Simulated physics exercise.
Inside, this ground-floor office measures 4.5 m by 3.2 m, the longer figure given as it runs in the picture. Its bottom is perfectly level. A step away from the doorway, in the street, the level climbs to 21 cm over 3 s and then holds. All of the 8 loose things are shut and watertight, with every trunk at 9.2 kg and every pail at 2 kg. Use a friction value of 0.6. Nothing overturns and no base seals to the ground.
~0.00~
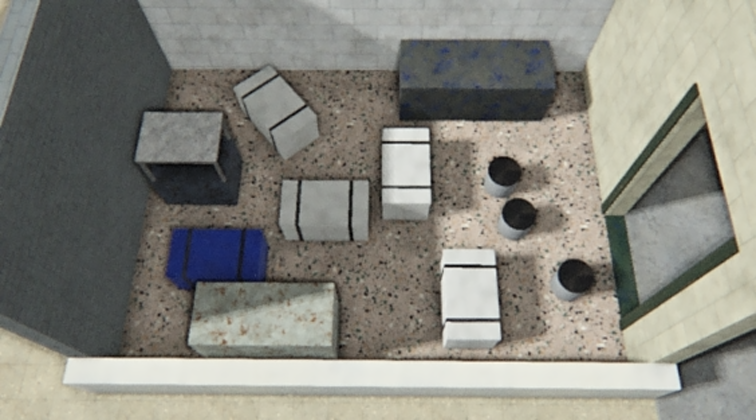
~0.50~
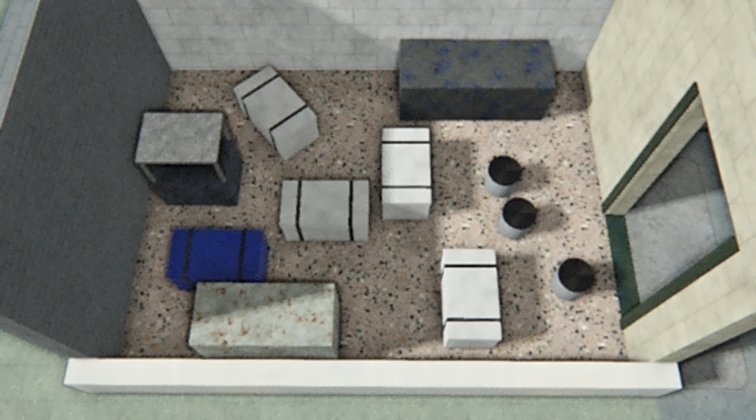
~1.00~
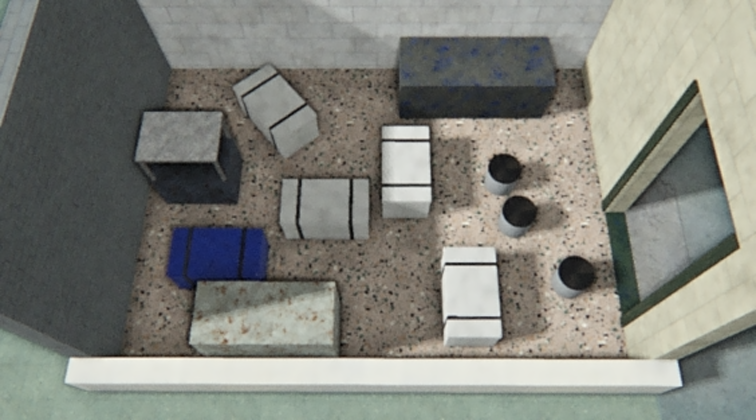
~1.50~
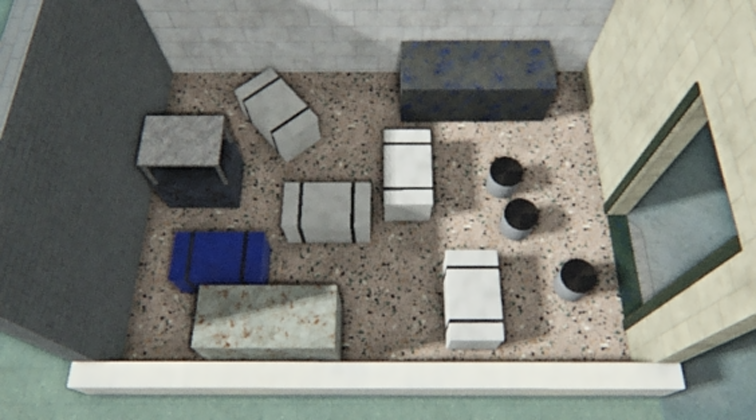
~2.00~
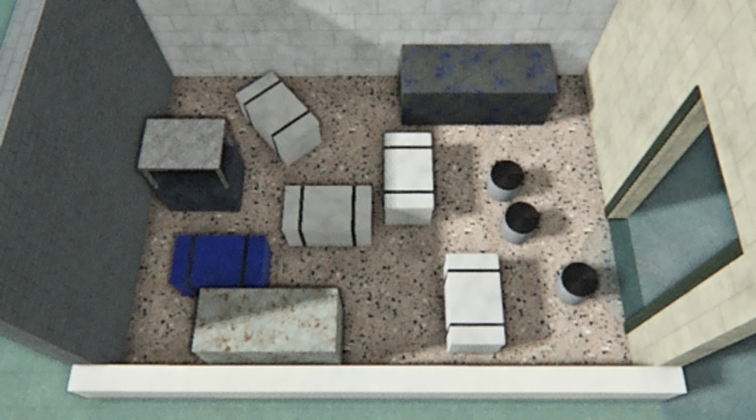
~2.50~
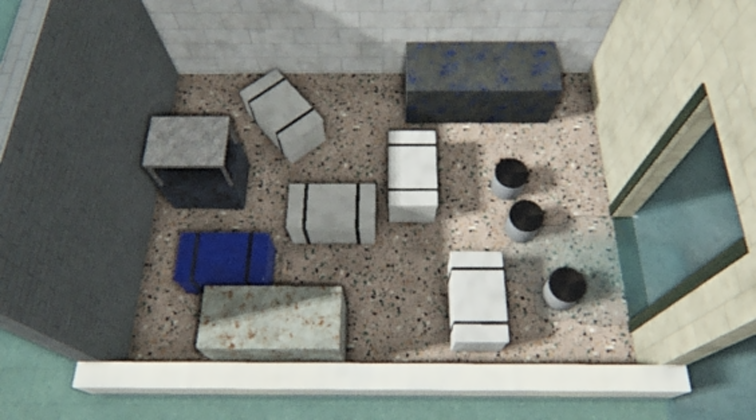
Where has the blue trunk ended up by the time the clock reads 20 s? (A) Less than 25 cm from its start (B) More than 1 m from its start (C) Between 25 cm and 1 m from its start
C, between 25 cm and 1 m from its start.
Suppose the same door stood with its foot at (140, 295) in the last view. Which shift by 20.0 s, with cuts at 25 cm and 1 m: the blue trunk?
With that change, the blue trunk is swept well off.
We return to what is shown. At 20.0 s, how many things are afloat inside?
I get 8.
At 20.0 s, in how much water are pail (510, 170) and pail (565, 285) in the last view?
Depth approx. 19 cm / 21 cm.
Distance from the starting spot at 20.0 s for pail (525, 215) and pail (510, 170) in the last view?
Respectively 300 and 200 cm.
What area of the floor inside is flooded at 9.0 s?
That flooded area is roughly 13 m2.
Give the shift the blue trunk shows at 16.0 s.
Shift: About 50 cm.
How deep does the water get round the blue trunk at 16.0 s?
16 cm, roughly.
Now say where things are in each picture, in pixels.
The first picture shows the blue trunk at (215, 253) rests on the ground; 0.0 m2 under water; 0 of 8 have shifted.
The second picture shows the blue trunk at (215, 253) rests on the ground; water covers 0.0 m2; 0 of 8 have shifted.
The third picture shows the blue trunk at (215, 252) rests on the ground; water covers 0.0 m2; 0 of 8 have shifted.
The fourth picture shows the blue trunk at (217, 255), on the bottom; 0.0 m2 under water; 0 of 8 have shifted.
The fifth picture shows the blue trunk at (218, 259) rests on the ground; 0.2 m2 under water; 0 of 8 have shifted.
The sixth picture shows the blue trunk at (222, 256) rests on the ground; 0.8 m2 under water; 1 of 8 have shifted.
After 4.0 s the blue trunk is near (222, 256), 0.0 m from its start, aground; 2 afloat.
After 9.0 s the blue trunk is near (168, 294), 0.5 m from its start, afloat; 8 afloat.
After 16.0 s the blue trunk is near (163, 288), 0.5 m from its start, afloat; 8 afloat.
After 20.0 s the blue trunk is near (162, 287), 0.5 m from its start, afloat; 8 afloat.
